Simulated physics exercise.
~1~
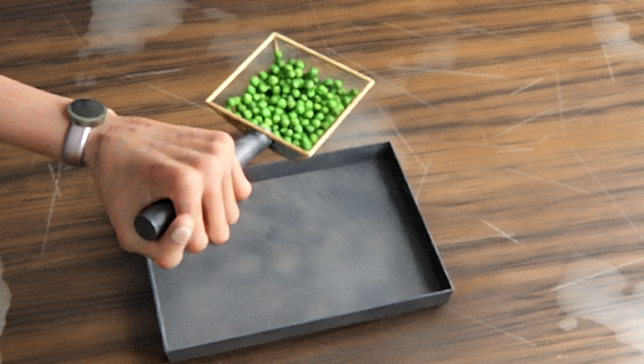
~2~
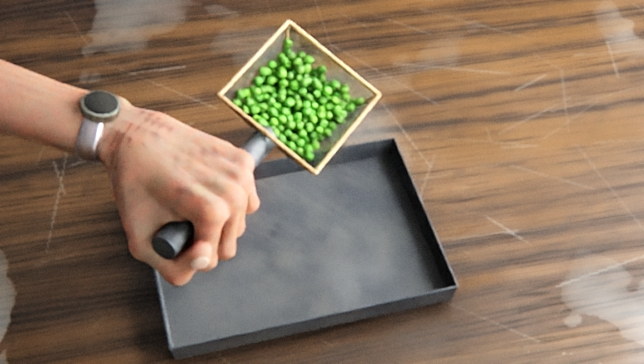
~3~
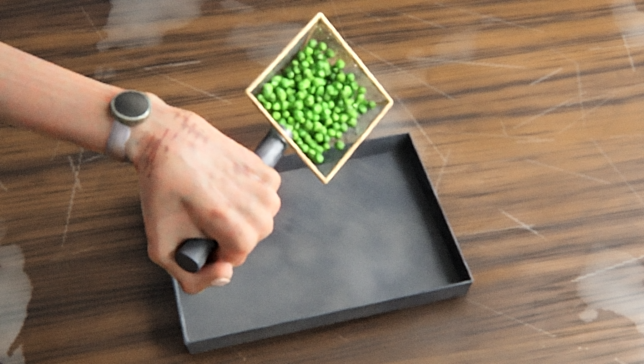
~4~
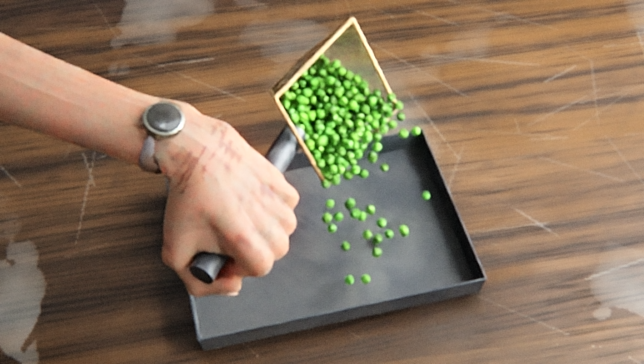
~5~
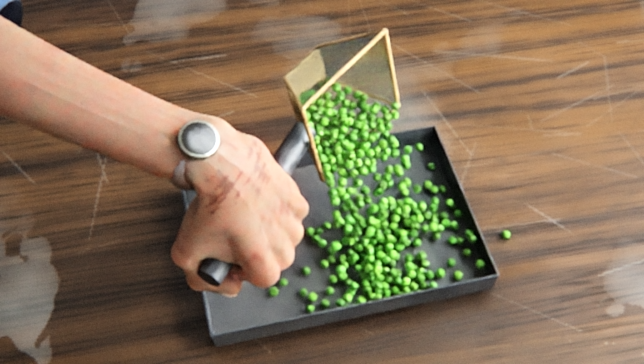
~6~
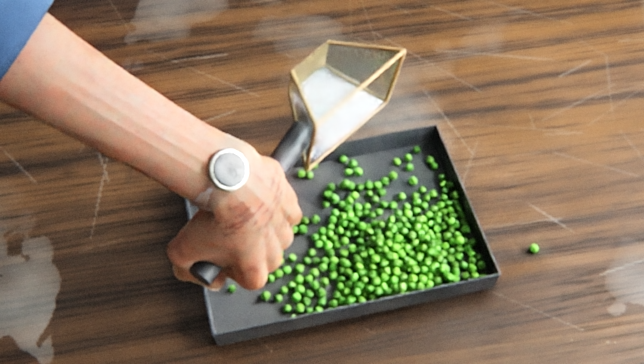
Bright green peas sat in a gold-edged scoop until a hand wearing a watch steadily tipped it over a dark tray, spilling them out in a rush; the scoop ended up empty, with peas spread across the tray and one on the wooden table.
